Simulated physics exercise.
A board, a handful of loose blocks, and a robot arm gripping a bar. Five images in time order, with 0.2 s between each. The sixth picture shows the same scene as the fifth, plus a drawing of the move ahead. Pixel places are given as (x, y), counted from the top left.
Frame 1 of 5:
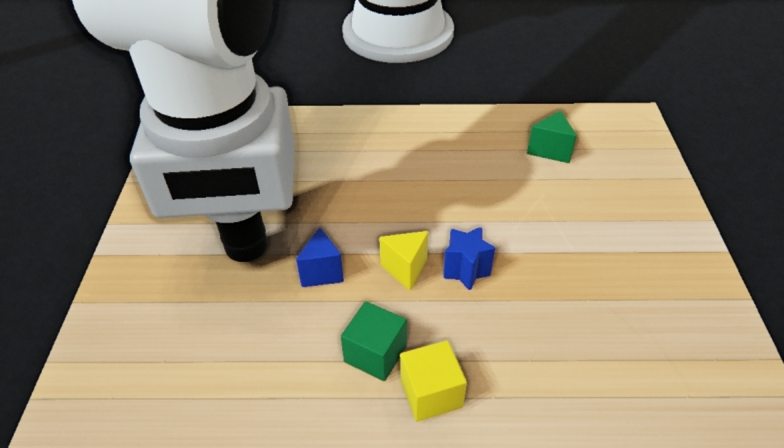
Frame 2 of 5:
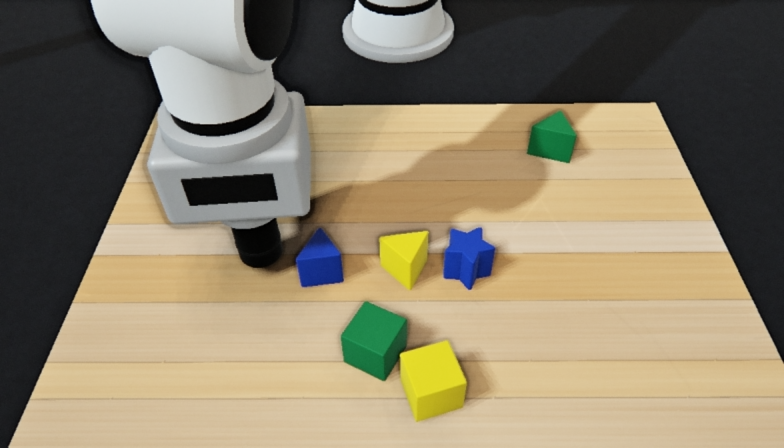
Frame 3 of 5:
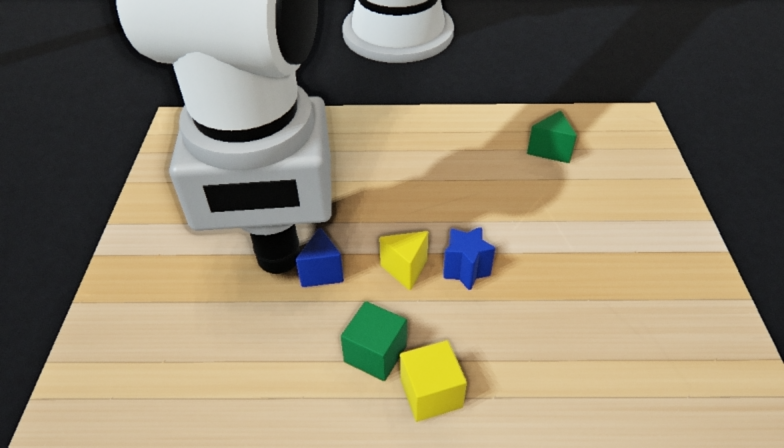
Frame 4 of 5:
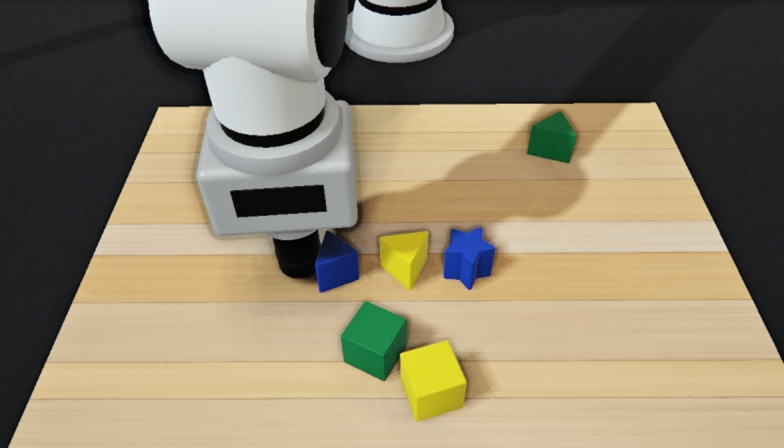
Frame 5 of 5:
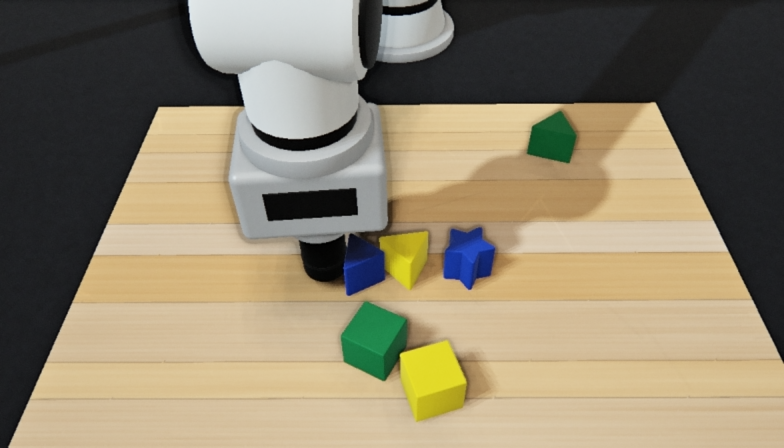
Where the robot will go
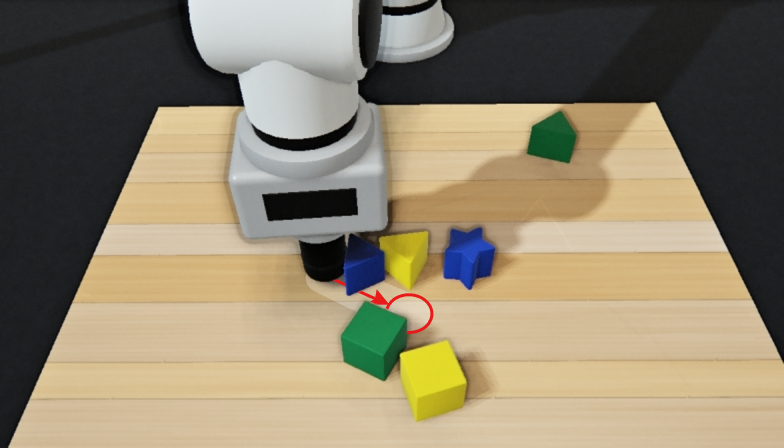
On a light wooden tabletop scattered with green, yellow and blue blocks, a white robot arm moves its dark tip rightward to a blue three-sided block, then pushes it a short way right, up beside a yellow three-sided block.
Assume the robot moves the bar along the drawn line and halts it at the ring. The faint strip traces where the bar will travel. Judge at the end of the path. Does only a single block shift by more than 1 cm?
My answer is yes.
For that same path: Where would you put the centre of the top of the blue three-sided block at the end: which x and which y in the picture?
The centre of its top will be at (443, 272).
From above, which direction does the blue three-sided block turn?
Answer: Anticlockwise.
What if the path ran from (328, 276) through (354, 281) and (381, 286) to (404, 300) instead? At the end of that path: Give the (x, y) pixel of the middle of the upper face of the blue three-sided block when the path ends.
In the picture, that point is around (440, 266).
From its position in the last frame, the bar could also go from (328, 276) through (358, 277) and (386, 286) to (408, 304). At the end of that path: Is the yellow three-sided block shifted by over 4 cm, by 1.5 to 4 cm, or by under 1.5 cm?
Answer: 1.5 to 4 cm.
Path on the board, from (328, 276) to (409, 313).
What follows on the original path. Halfway along, bar at (367, 285); blue three-sided block at (403, 265), turned 10° anticlockwise; yellow three-sided block at (413, 242), turned 20° anticlockwise.
At the end, bar at (409, 303); blue three-sided block at (443, 272), turned 35° anticlockwise; green square piece in place; yellow three-sided block at (413, 242), turned 25° anticlockwise.
